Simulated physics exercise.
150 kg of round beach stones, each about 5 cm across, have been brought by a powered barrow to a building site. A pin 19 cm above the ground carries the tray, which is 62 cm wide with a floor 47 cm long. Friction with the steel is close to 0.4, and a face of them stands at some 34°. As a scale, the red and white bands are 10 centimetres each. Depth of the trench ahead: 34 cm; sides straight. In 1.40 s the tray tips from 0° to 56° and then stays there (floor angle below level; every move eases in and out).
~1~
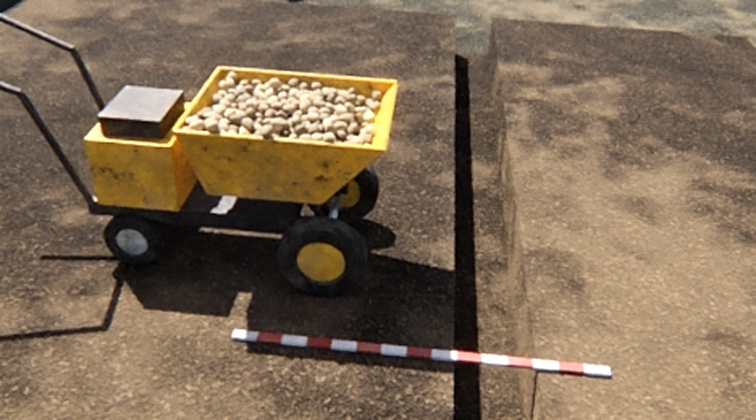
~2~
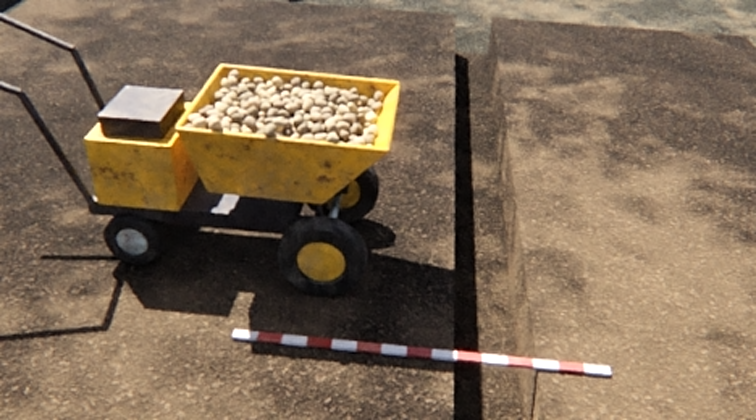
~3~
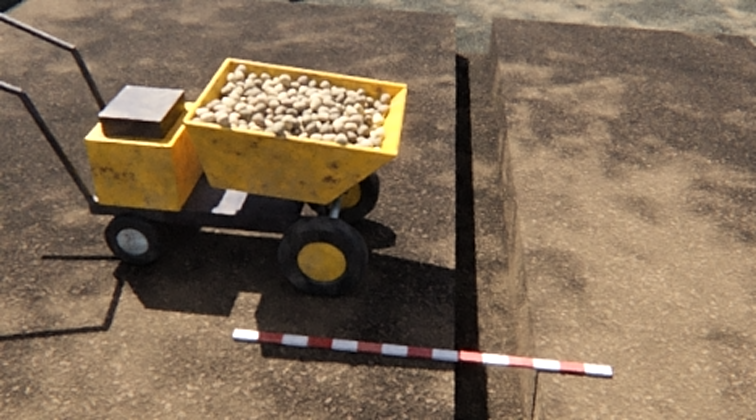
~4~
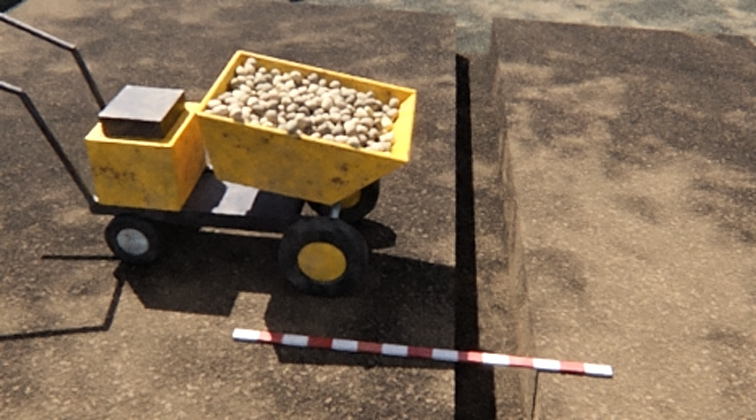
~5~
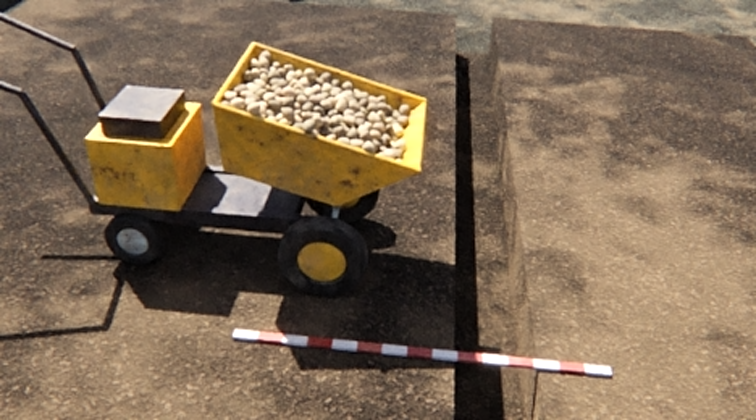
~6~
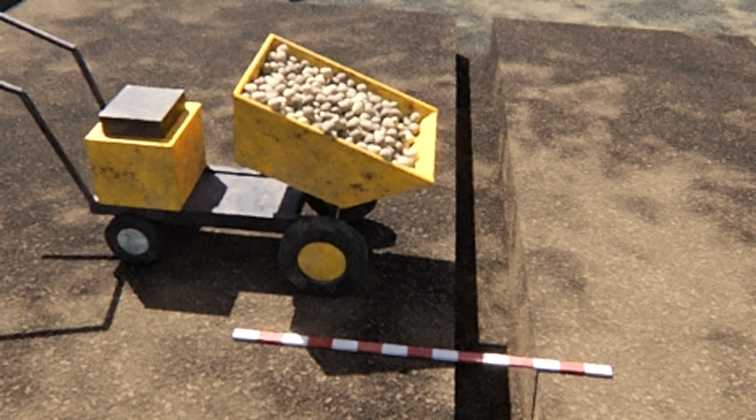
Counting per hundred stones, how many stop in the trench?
Some 69.
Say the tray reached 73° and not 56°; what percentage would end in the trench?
It would be near 90 per cent.
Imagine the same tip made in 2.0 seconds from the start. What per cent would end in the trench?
I'd put it at some 75 in a hundred.
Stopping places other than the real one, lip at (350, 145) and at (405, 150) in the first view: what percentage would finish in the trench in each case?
Around 70 and then 55 percent.
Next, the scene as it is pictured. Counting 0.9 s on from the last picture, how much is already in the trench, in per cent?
At that moment: Approx. 20 %.
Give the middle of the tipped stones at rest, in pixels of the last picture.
I'd put it close to (488, 308).
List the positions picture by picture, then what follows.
Lip at (385, 150), floor tilted 0°, highest stones at (295, 101), in the first picture.
The tray is at 1°, its lip at (388, 151); the top of the load is at (291, 99), in the second picture.
Lip at (396, 155), floor tilted 4°, highest stones at (278, 91), in the third picture.
The tray is at 9°, its lip at (407, 162); the top of the load is at (252, 79), in the fourth picture.
Lip at (420, 171), floor tilted 15°, highest stones at (262, 73), in the fifth picture.
The tray is at 21°, its lip at (433, 182); the top of the load is at (274, 64), in the sixth picture.
Then, 0.5 s after the last picture the floor is at 47°, 100 % in the tray; the foremost stones are at (459, 189).
Then, 0.9 s after the last picture the floor is at 56°, 79 % in the tray, 21 % in the trench, 1 % past the trench; the foremost stones are at (541, 271).
Then, 1.3 s after the last picture the floor is at 56°, 54 % in the tray, 39 % in the trench, 7 % past the trench; the foremost stones are at (608, 284).
Then, 3.2 s after the last picture the floor is at 56°, 22 % in the tray, 69 % in the trench, 8 % past the trench; the foremost stones are at (651, 290).
